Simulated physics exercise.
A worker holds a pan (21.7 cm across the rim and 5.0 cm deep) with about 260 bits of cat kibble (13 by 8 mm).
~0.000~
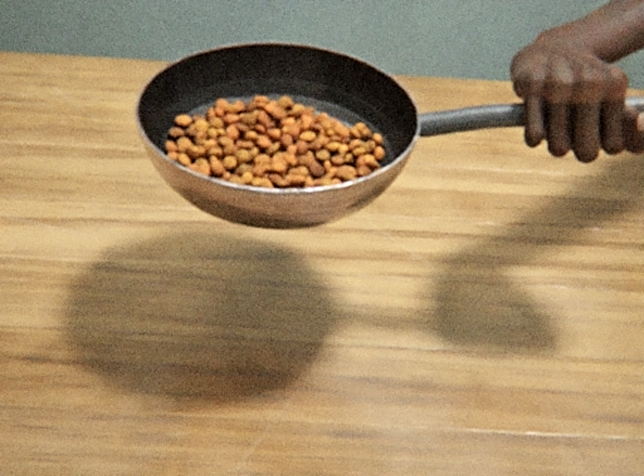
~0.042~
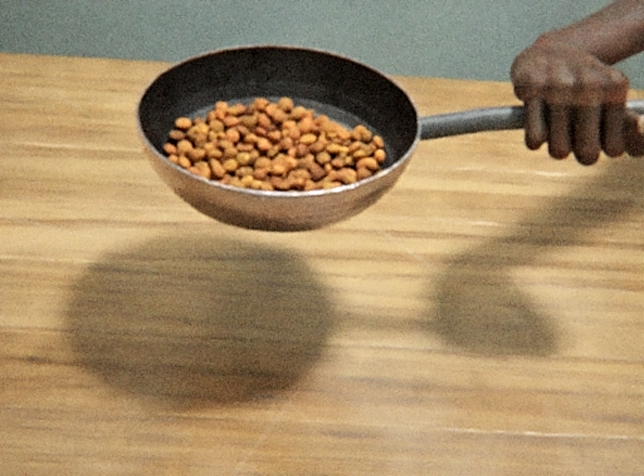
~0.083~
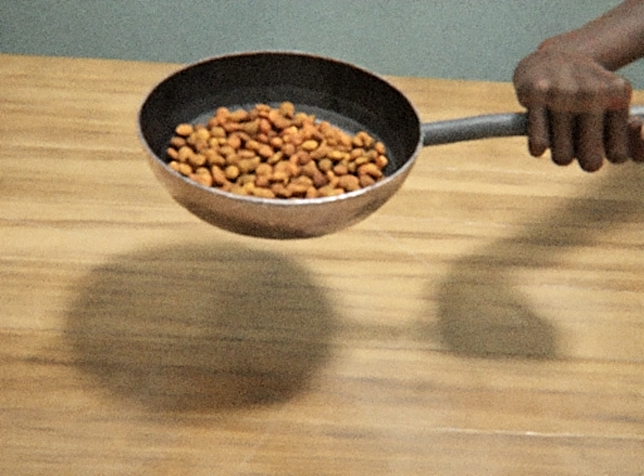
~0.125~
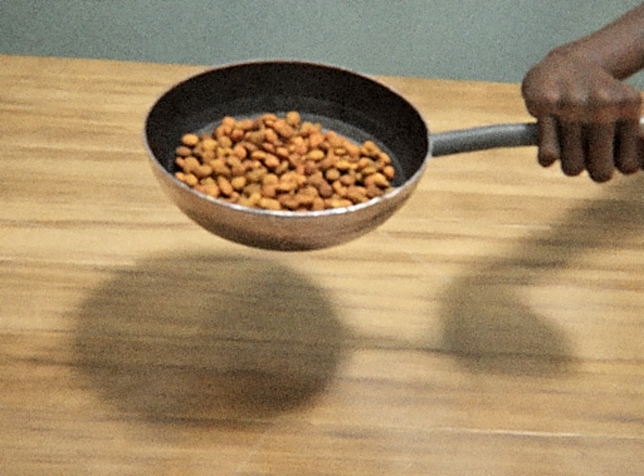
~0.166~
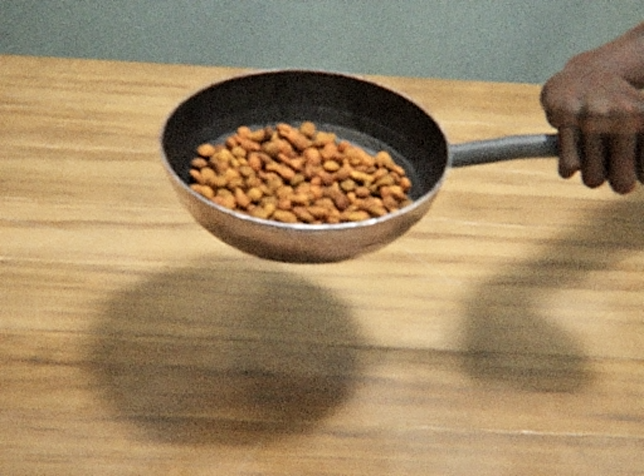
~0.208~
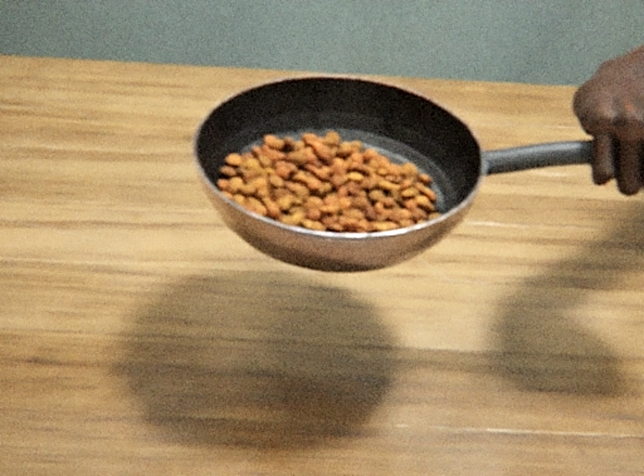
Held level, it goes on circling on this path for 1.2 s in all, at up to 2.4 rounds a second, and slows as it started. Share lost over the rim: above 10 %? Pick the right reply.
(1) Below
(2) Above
Answer: 1.
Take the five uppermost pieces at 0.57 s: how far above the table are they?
Roughly 19 cm.
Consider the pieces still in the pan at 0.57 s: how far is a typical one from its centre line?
6.5 cm.
After 0.57 s, pan 100 %; middle of the pieces not yet landed near (288, 137).
After 0.86 s, pan 100 %; middle of the pieces not yet landed near (369, 140).
After 1.14 s, pan 95 %; middle of the pieces not yet landed near (340, 178).
Then, at 1.40 s, pan 95 %; middle of the pieces not yet landed near (373, 173).
By 1.7 s all is still; pan 95 %.
